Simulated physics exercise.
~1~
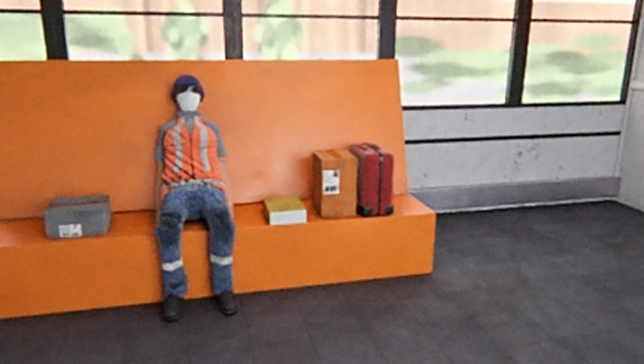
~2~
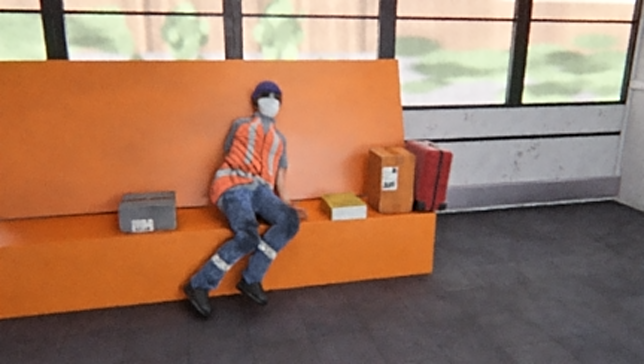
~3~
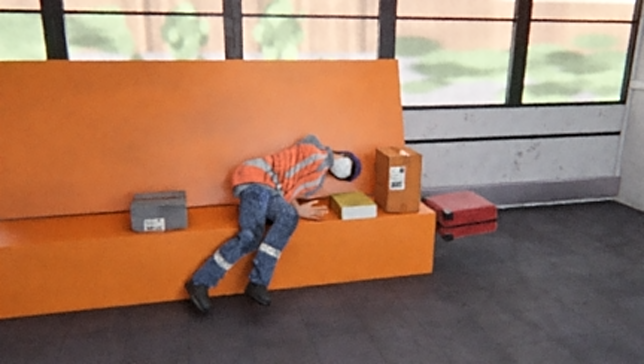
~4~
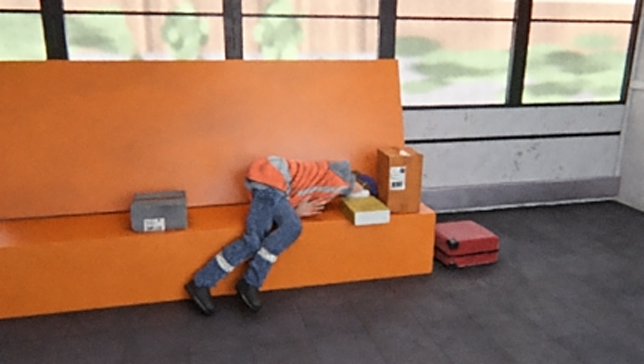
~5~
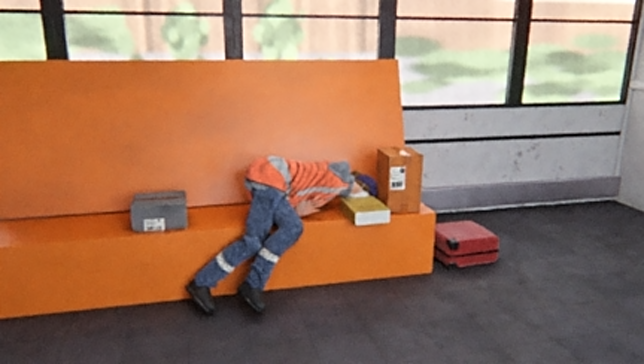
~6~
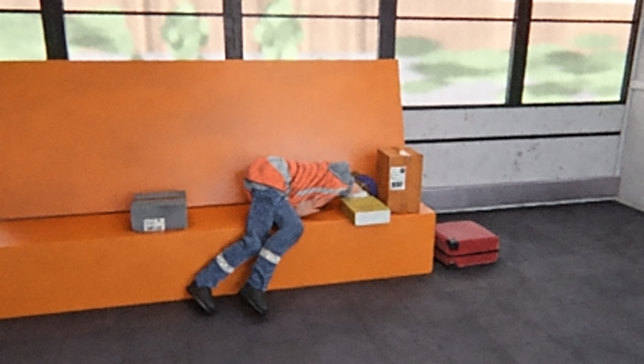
On an orange bench in a metro car, a seated figure in an orange vest slides right with the luggage and topples sideways onto the seat as a red case drops off the end; the sleeper lies slumped by the yellow folder, which stays on with the orange pack and grey carton.
